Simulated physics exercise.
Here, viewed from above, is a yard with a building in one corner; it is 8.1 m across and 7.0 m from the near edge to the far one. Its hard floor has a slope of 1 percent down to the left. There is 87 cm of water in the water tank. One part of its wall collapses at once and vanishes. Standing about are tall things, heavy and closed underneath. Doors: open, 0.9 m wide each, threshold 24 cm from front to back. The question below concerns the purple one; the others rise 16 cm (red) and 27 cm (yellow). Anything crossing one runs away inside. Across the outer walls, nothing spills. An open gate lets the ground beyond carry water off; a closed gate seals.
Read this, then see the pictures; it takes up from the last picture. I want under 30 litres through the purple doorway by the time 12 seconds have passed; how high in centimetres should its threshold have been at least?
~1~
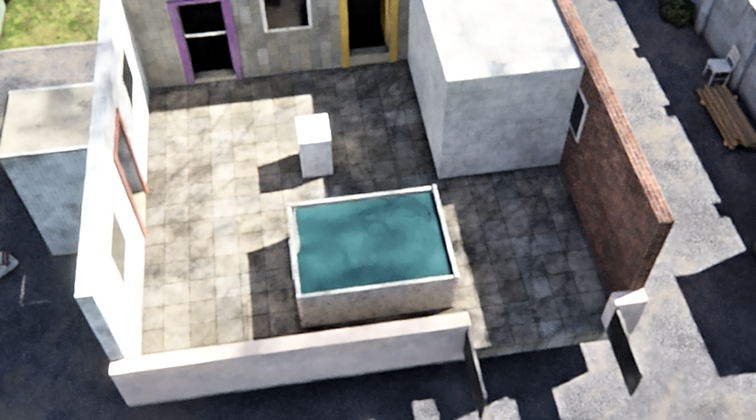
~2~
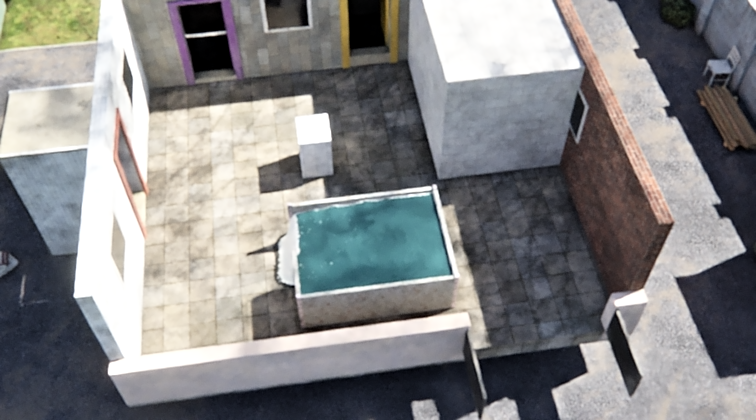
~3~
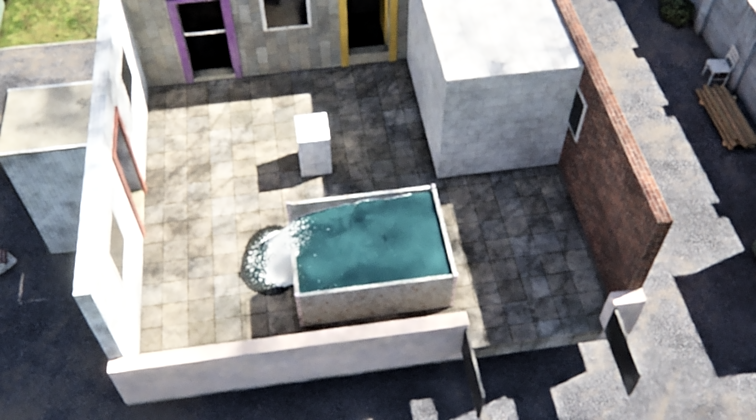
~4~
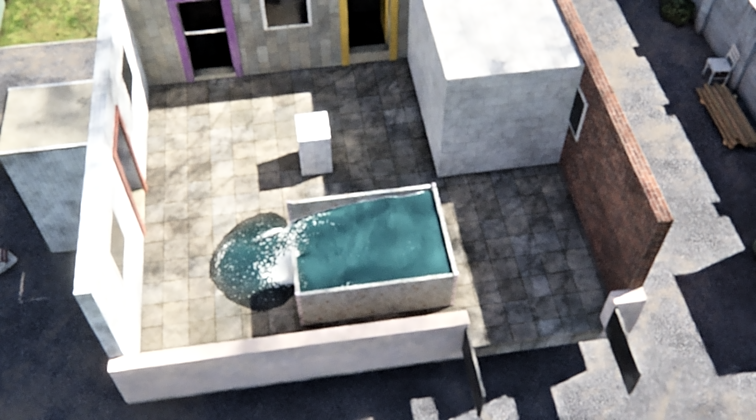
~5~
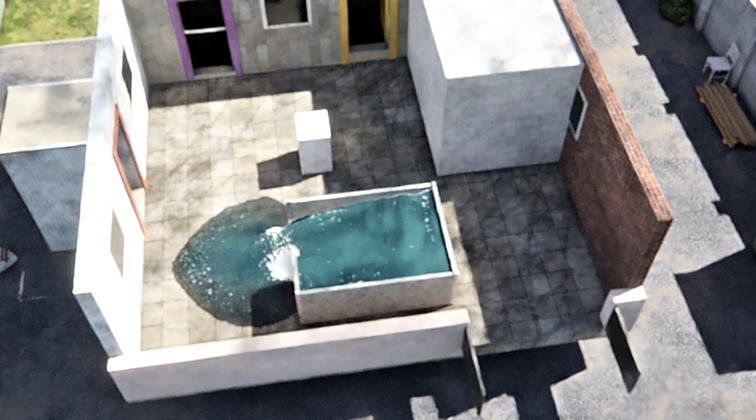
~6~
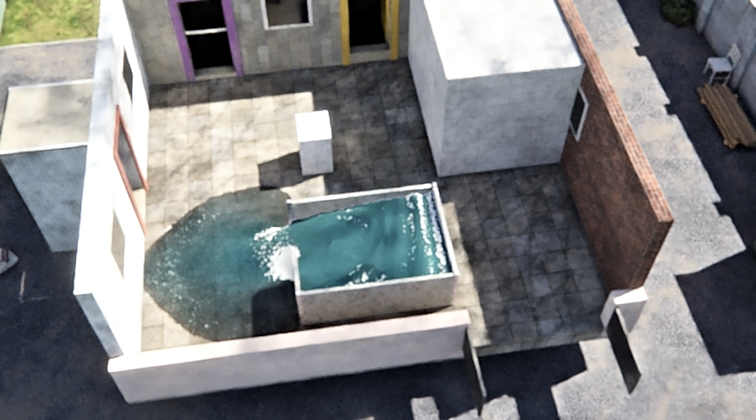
I would say 16 cm.
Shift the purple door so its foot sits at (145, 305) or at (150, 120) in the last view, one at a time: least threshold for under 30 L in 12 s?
About 30 and 15 cm.
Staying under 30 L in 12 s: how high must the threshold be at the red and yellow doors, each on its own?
About 25 cm at red and about 8.0 cm at yellow.
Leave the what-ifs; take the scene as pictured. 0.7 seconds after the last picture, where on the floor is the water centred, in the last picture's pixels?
It lies near (320, 267) in the last picture.
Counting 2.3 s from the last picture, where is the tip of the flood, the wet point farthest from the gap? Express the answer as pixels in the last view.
(150, 90).
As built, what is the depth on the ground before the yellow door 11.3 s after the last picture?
Depth: Near 11.5 cm.
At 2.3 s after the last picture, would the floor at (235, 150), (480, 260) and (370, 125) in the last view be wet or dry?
Taking them in turn, I'd call them touched by the flood, spared by the flood and spared by the flood.
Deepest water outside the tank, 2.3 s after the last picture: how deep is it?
About 38 cm at most.
Then, 0.7 s after the last picture water covers 25 % of the floor, deepest (46 cm) near (284, 253); it has not reached the purple door.
Then, 2.3 s after the last picture water covers 35 % of the floor, deepest (38 cm) near (140, 370); 16 cm at the purple door, 0 litres in over its 11 cm threshold.
Then, 11.3 s after the last picture water covers 100 % of the floor, deepest (16 cm) near (145, 246); 11 cm at the purple door, 131 litres in over its 11 cm threshold.
At the purple door as built, the water peaked near 20 cm, 3.3 s after the last picture.
With a threshold of 14 cm, 59 litres would have come in within the 12 s; with 19 cm, 8 litres. So under 30 litres takes about 16 cm.
